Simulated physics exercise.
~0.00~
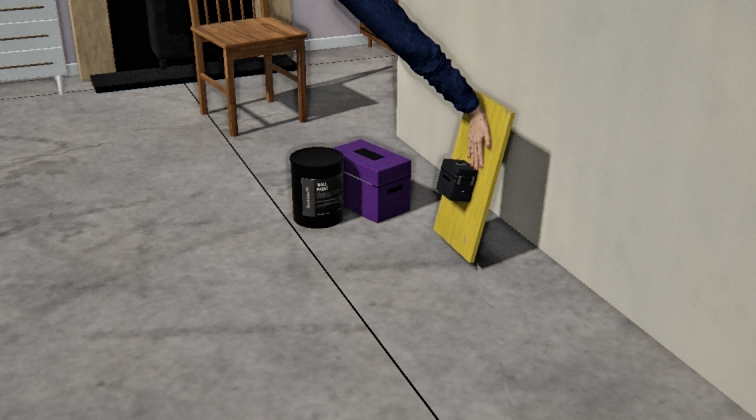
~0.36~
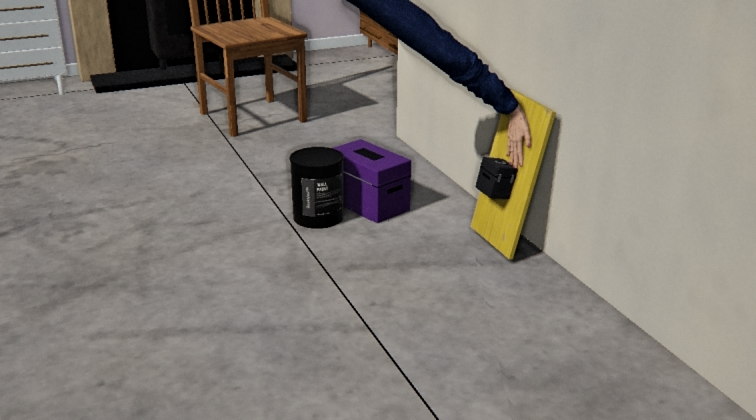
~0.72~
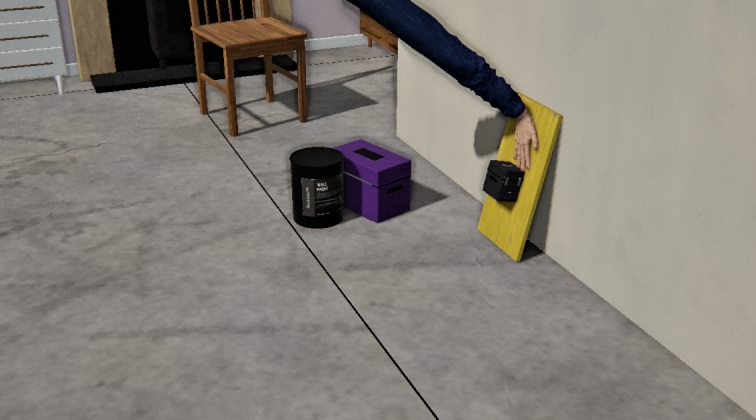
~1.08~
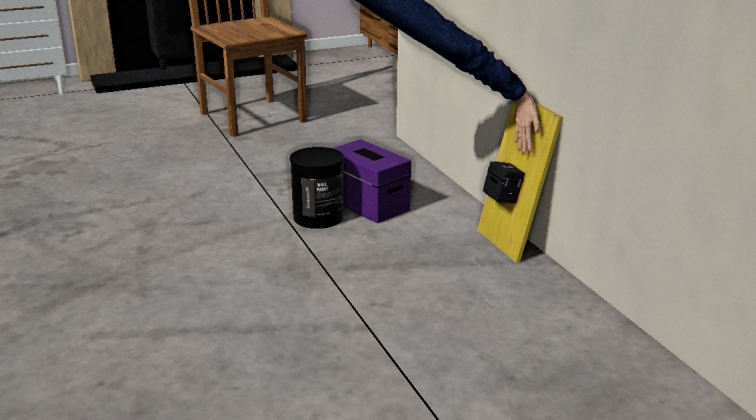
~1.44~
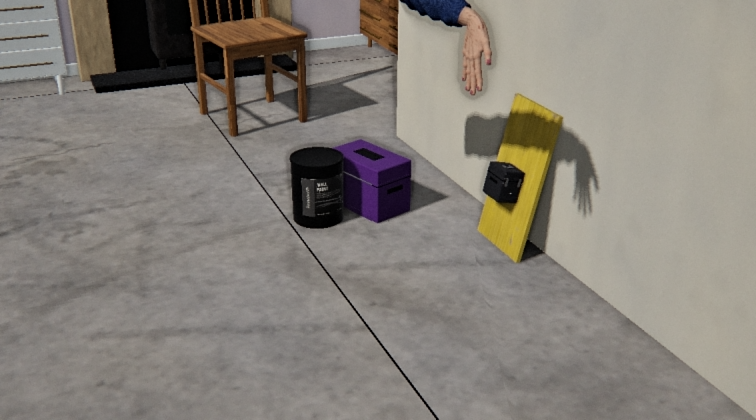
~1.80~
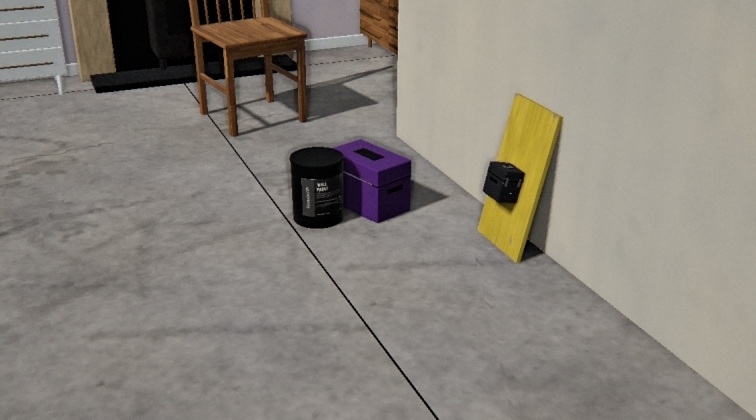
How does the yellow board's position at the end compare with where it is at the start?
The yellow board ends up a short way to the right of where it starts, farther from the purple toolbox, and it is still leaning.
